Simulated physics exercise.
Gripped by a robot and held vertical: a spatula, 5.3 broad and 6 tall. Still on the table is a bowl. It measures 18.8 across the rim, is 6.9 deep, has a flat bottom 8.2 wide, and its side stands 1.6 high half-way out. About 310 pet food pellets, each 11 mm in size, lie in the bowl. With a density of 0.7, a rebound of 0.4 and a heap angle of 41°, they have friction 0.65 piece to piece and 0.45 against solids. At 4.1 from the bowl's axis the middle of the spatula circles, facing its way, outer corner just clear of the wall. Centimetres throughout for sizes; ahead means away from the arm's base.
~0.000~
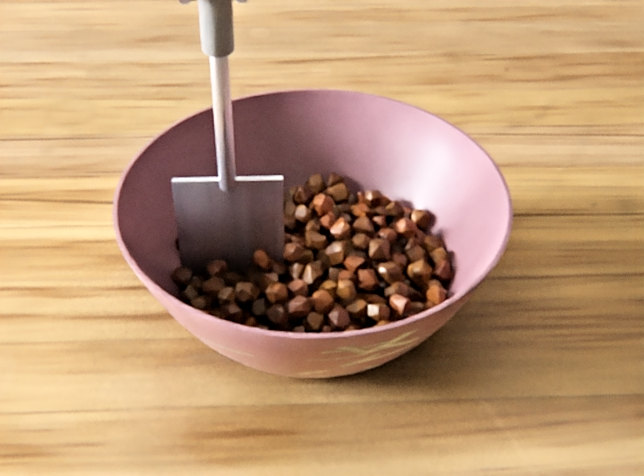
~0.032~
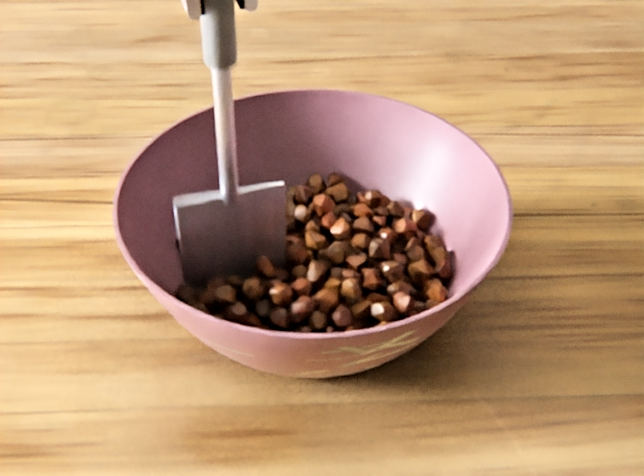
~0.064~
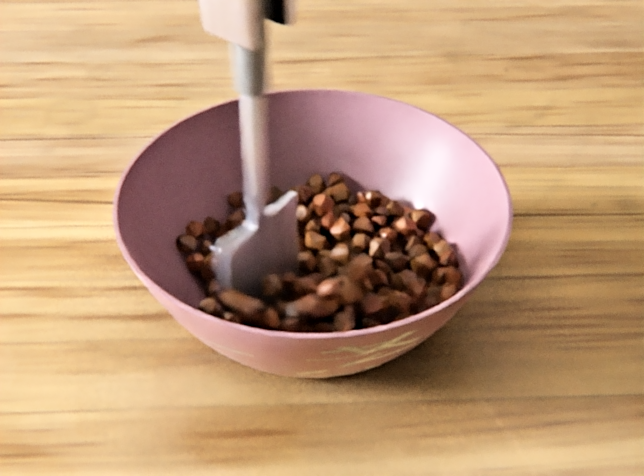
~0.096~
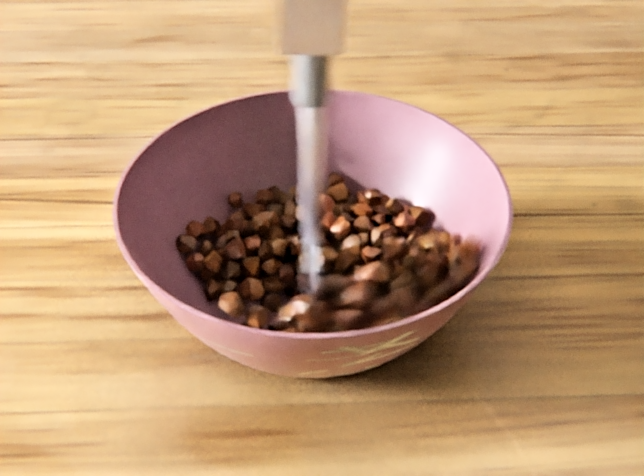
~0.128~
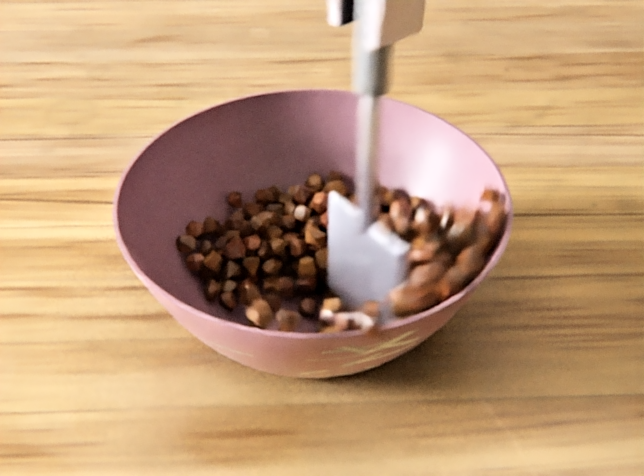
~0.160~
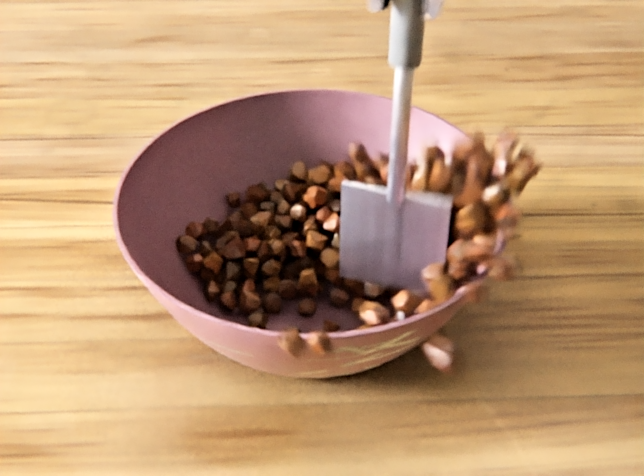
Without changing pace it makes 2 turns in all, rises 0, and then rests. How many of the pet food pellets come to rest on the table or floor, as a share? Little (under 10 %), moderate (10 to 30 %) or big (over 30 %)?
Big.
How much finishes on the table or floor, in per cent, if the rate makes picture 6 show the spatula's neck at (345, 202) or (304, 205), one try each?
Some 30 and 20 per cent respectively.
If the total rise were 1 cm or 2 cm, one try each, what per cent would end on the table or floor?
Estimates: 35 % and 30 %.
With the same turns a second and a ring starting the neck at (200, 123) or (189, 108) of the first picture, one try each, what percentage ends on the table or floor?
I'd guess some 0 and 0 percent.
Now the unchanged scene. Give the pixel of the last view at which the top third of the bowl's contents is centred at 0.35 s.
Look near (184, 258) for its middle.
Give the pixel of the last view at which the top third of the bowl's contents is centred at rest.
Close to (273, 307).
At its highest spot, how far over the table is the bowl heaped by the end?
Height: Roughly 5.0 cm.
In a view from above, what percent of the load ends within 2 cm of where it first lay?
Around 5 in a hundred.
After 0.35 s, 15° round, highest piece 13 above the table; 222 in the bowl, 41 on the table or floor, 51 in flight or on the tool.
After 0.53 s, 230° round, highest piece 11 above the table; 173 in the bowl, 114 on the table or floor, 27 in flight or on the tool.
After 0.82 s, 0° round, highest piece 6 above the table; 157 in the bowl, 157 on the table or floor.
After 1.52 s, 0° round, highest piece 5 above the table; 157 in the bowl, 157 on the table or floor.
In the end, 157 in the bowl, 157 on the table or floor. That is 50 % on the table or floor.
